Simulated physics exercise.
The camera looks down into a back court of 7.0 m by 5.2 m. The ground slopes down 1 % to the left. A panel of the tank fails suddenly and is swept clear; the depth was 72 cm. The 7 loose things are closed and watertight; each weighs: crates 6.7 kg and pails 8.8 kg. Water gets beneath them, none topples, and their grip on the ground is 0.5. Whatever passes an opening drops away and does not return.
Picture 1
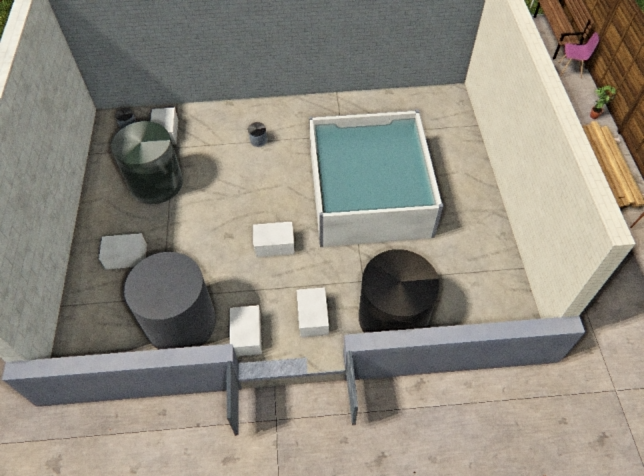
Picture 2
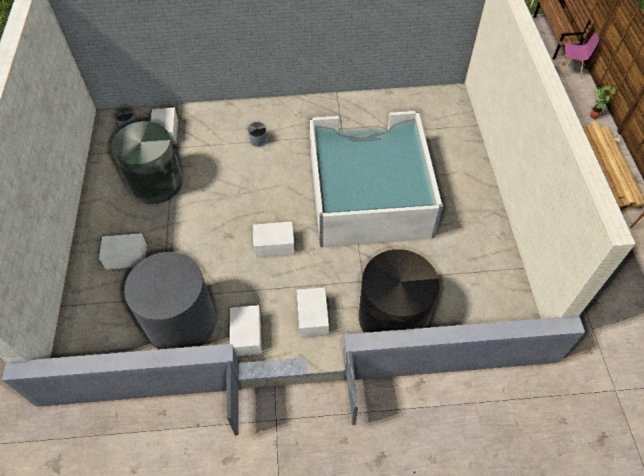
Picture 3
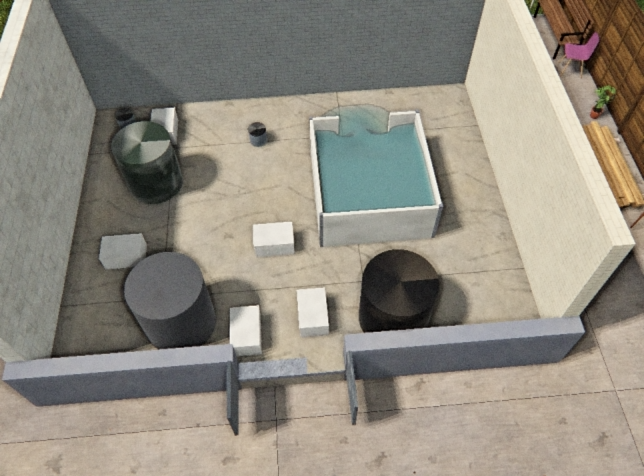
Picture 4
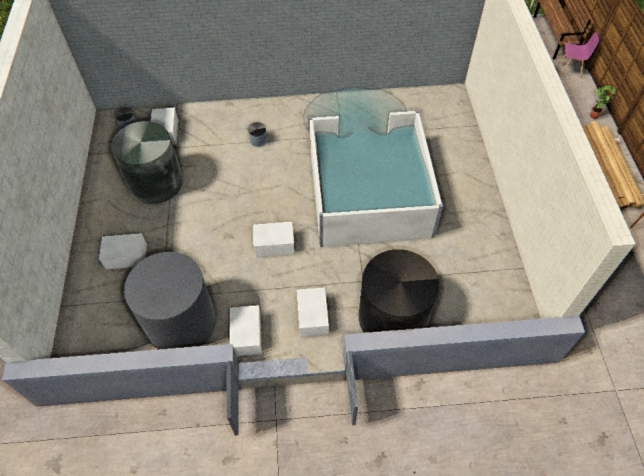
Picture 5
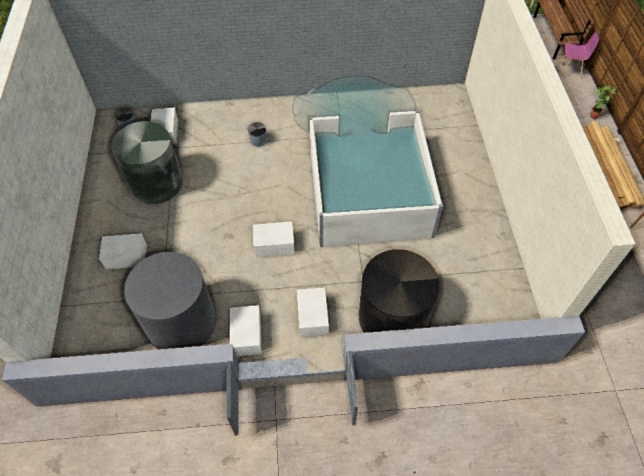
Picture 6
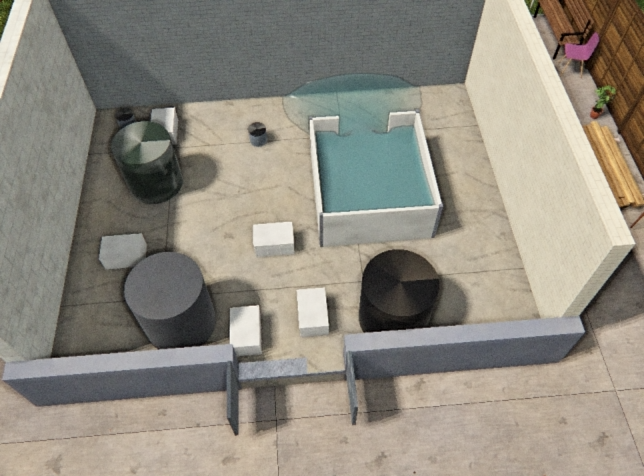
In a walled court, water pours through a tank's back wall and spreads behind it.
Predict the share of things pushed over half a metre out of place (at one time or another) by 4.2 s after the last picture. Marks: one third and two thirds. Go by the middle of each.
It is one to two thirds.
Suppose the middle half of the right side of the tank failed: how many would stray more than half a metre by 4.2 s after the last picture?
Then 2.
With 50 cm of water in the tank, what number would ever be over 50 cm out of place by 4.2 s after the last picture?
Then 1.
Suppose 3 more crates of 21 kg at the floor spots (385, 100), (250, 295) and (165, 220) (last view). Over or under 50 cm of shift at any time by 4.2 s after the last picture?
In turn: More, less, short of it.
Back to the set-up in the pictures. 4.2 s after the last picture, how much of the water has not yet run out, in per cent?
Some 100 per cent remains.
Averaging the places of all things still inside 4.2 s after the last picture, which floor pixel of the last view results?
At about (207, 255).
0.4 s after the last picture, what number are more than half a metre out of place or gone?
By then 0.
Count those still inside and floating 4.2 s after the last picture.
At that moment 2.
Then, 0.4 s after the last picture 0 of 7 are over 50 cm from their spots; 0 afloat.
Then, 1.5 s after the last picture 1 of 7 are over 50 cm from their spots; 0 afloat.
Then, 2.8 s after the last picture 2 of 7 are over 50 cm from their spots; 2 afloat.
Then, 4.2 s after the last picture 3 of 7 are over 50 cm from their spots, and 3 have been at some point; 2 afloat.
